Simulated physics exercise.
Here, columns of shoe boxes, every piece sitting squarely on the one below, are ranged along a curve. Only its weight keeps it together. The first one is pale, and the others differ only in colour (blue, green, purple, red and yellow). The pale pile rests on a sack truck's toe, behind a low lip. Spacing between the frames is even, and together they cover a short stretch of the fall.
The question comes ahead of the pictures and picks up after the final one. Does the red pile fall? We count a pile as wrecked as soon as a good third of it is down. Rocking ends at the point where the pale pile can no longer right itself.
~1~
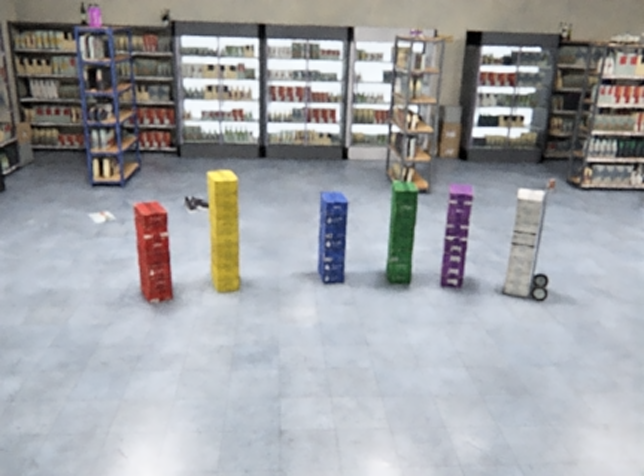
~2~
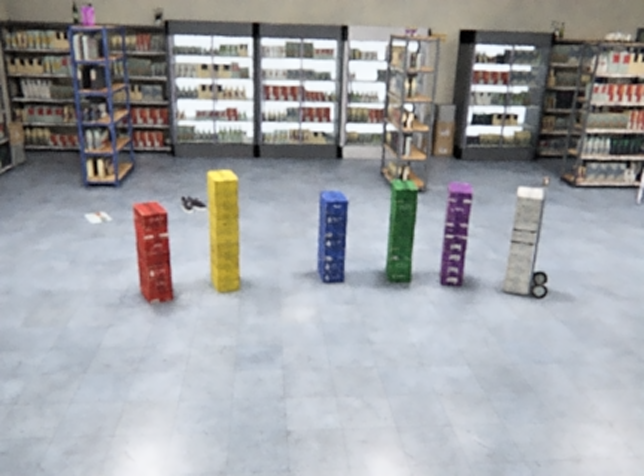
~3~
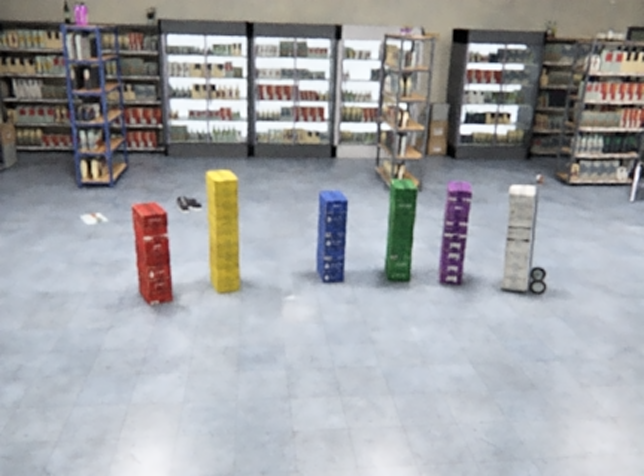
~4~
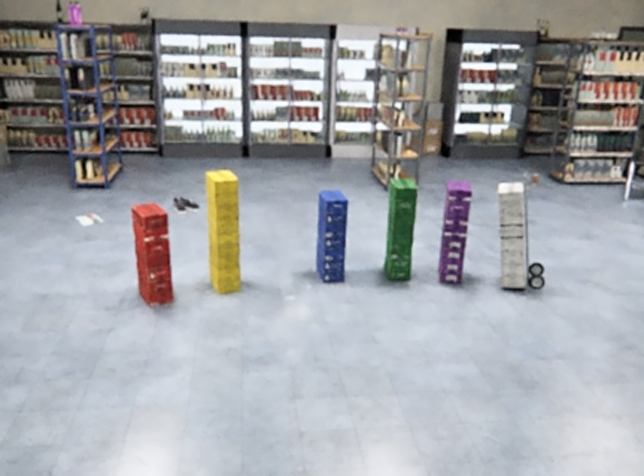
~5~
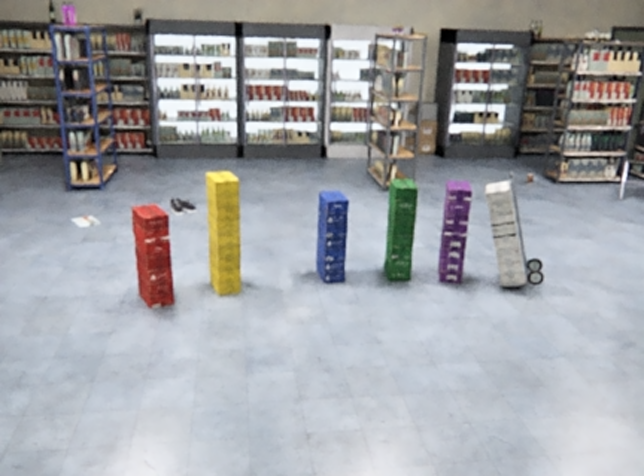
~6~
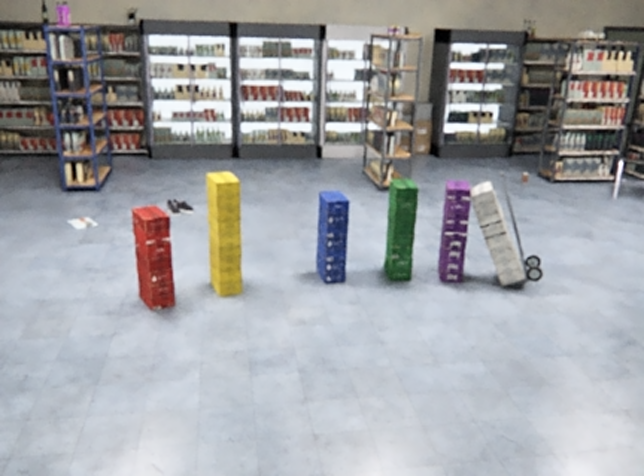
No.
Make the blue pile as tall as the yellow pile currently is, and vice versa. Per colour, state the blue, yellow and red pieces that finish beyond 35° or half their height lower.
By colour: Blue 8, yellow 6, red 6.
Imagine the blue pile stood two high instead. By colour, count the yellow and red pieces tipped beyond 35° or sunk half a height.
Yellow: 0; red: 0.
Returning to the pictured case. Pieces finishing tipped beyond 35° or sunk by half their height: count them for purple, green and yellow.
Once everything settles, the down count is purple 8, green 8 and yellow 0.
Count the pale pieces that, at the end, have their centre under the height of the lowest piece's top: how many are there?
Total: 3.
Just after the last frame, 8 of the pale pile down; none of the 7 red boxes down (0 of 39 in all colours); top red box unmoved; top purple box tilted clearly.
A moment on, 8 of the pale pile down; none of the 7 red boxes down (10 of 39 in all colours); top red box unmoved; top purple box tilted well over, some two heights lower.
Further on, 8 of the pale pile down; none of the 7 red boxes down (22 of 39 in all colours); top red box unmoved; top blue box tilted steeply, some four heights lower.
When it is over, 8 of the pale pile down; none of the 7 red boxes down (22 of 39 in all colours); top red box unmoved; top purple box upside down. In pixels of the last frame, middles, top red box near (151, 219), top purple box near (318, 247).
